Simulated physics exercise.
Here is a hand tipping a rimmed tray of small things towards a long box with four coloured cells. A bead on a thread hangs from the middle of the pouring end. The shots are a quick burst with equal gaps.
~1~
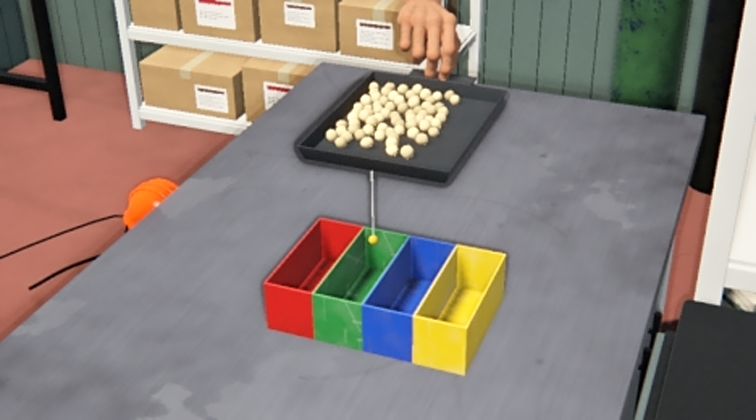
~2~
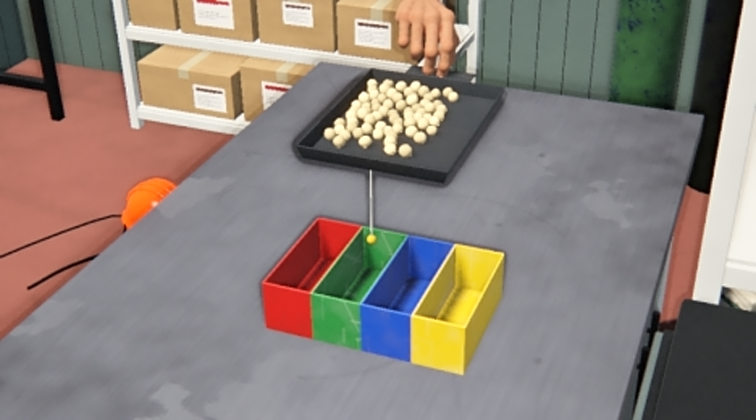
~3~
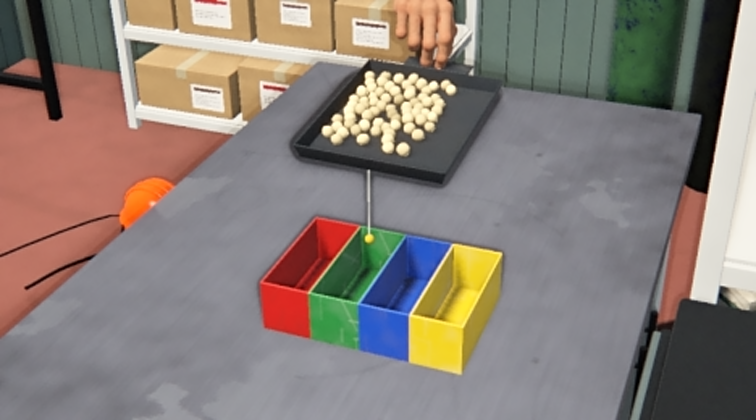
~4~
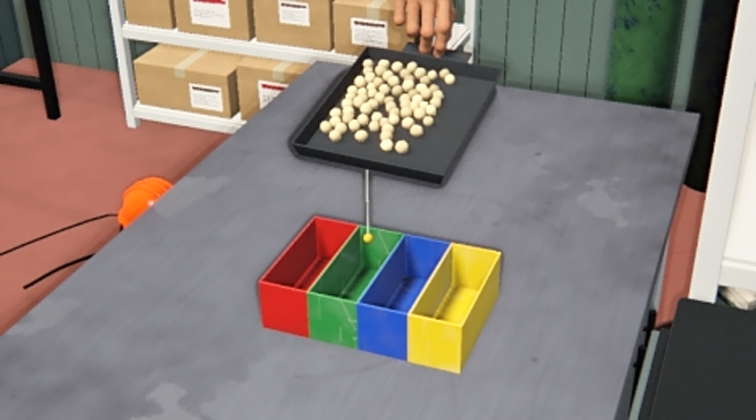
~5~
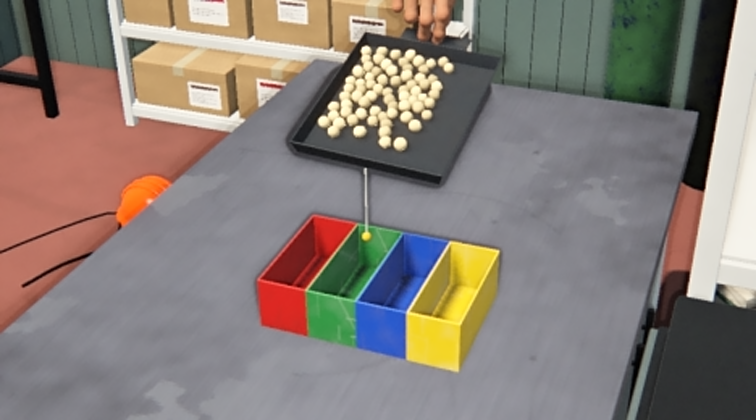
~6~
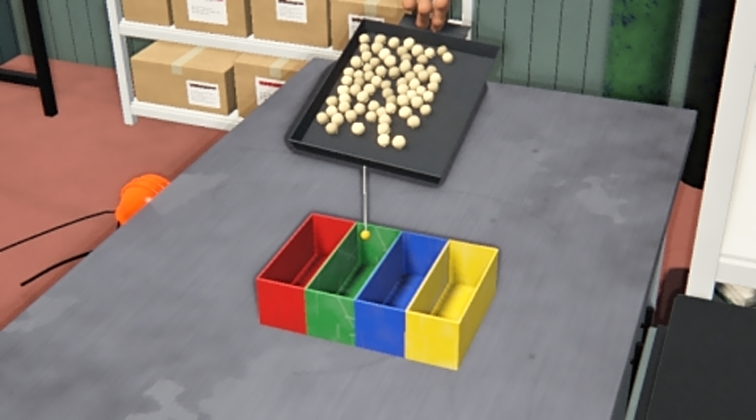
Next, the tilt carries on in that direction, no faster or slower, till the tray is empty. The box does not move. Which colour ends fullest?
It favours the blue compartment.
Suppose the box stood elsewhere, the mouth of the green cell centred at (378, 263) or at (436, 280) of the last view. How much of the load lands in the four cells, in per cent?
The first gives 100 %, the second 80 %.
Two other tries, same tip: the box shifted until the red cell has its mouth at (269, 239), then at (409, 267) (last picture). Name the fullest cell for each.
First yellow, then the red one.
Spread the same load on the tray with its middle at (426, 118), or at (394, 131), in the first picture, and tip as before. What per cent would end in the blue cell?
The first gives 50 %, the second 40 %.
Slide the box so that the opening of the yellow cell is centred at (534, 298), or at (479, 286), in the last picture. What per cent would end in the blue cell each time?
First some 0, then 50 per cent.
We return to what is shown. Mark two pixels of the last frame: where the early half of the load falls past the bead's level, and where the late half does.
At about (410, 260), then at (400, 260).
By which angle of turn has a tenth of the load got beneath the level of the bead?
Near 90 degrees.
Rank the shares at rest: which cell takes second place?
It is the yellow cell.
Shortly afterwards, tray tipped steeply; all but a few on the tray; only a few falling or outside the box.
Next, tray tipped past a quarter turn; near two thirds on the tray; a little in the yellow cell; a little in the blue cell; only a few in the green cell; a little falling or outside the box.
Some moments later, tray tipped past a quarter turn; near half in the blue cell; near a quarter in the yellow cell; near a quarter in the green cell; a little in the red cell; a little falling or outside the box.
In the end, tray tipped past a quarter turn; near half in the blue cell; near a quarter in the yellow cell; near a quarter in the green cell; a little in the red cell; a little outside the box.
